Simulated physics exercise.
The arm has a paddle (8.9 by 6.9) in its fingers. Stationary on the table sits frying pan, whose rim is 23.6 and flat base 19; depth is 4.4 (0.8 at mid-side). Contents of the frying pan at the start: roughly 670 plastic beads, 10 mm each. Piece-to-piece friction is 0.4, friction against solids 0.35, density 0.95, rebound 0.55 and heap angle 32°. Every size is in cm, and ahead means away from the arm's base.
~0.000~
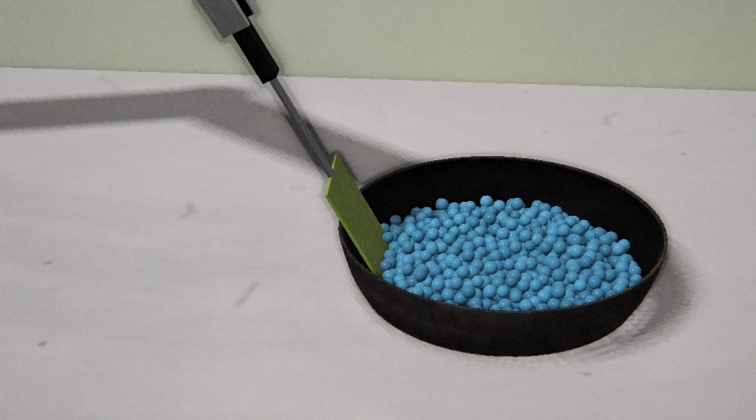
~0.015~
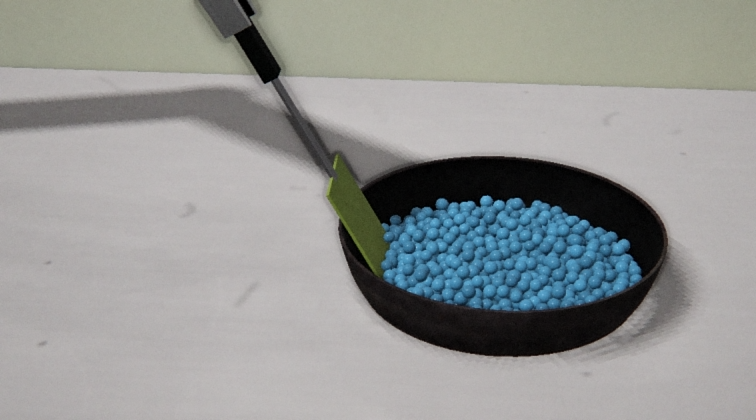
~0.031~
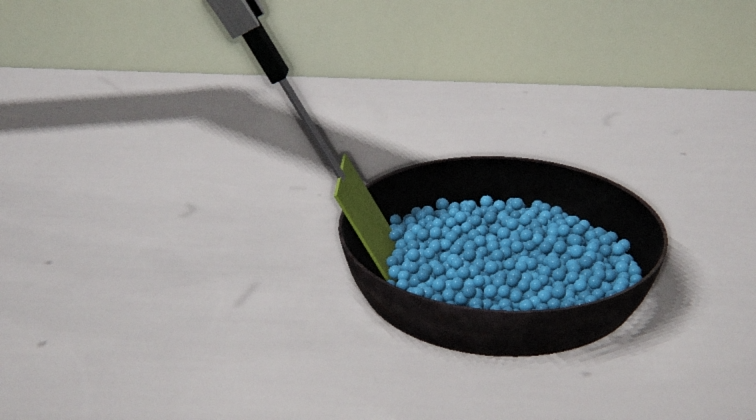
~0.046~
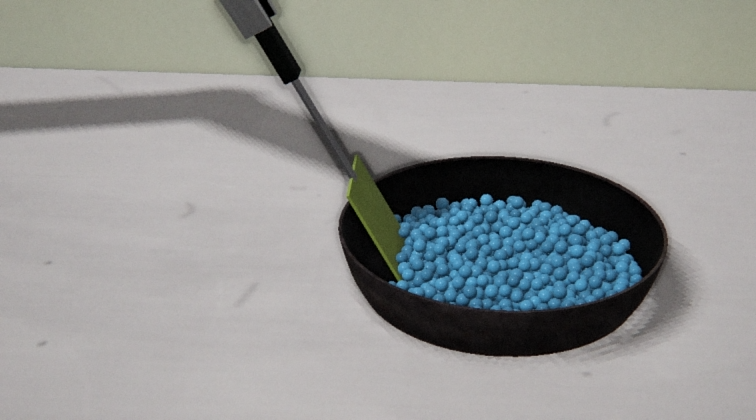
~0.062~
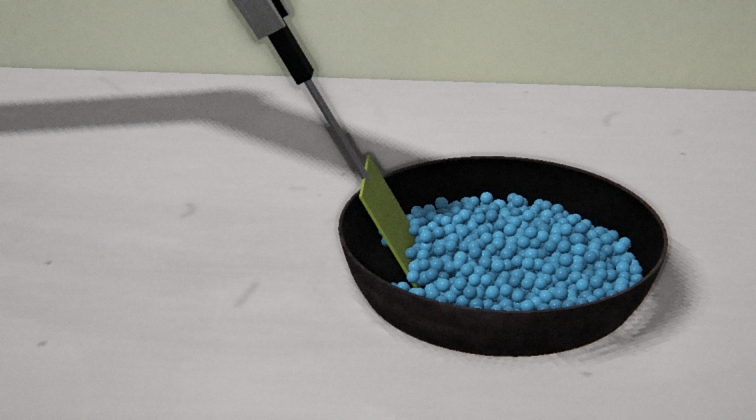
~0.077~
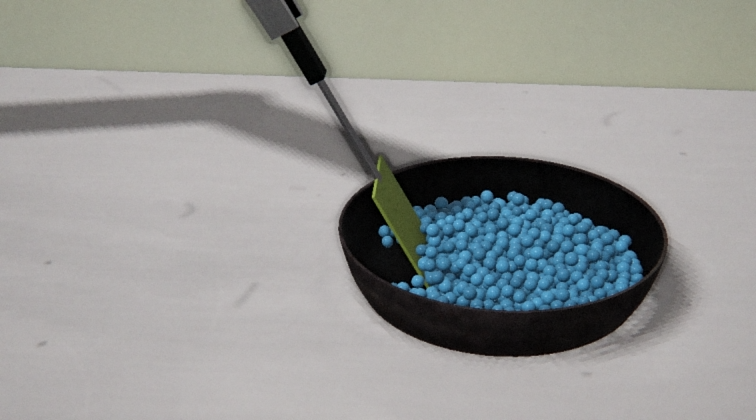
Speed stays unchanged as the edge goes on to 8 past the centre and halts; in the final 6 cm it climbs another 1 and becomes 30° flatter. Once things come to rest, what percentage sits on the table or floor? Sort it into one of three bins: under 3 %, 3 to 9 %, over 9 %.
Bin: Under 3 %.
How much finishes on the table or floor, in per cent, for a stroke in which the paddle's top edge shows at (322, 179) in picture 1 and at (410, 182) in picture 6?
5 per cent.
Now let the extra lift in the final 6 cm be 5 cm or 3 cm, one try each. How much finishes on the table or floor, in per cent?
You'd get some 5 per cent with the first setting and some 5 per cent with the second.
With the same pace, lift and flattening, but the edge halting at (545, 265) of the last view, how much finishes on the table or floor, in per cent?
I'd estimate about 0 per cent.
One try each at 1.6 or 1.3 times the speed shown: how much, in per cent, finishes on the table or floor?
Around 5 per cent, then around 0 per cent, would end on the table or floor.
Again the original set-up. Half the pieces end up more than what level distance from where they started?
2 cm.
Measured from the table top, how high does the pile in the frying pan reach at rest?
It reaches roughly 5.5 cm.
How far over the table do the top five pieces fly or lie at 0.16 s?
About 5 centimetres.
After 0.16 s, sloping 61°, highest piece 5 above the table; 674 in the frying pan.
After 0.24 s, sloping 49°, highest piece 5 above the table; 674 in the frying pan.
After 0.48 s, sloping 31°, highest piece 5 above the table; 666 in the frying pan, 7 on the table or floor, 1 on the blade or in flight.
After 1.53 s, sloping 31°, highest piece 5 above the table; 666 in the frying pan, 8 on the table or floor.
At rest, 666 in the frying pan, 8 on the table or floor. That is 1 % on the table or floor.
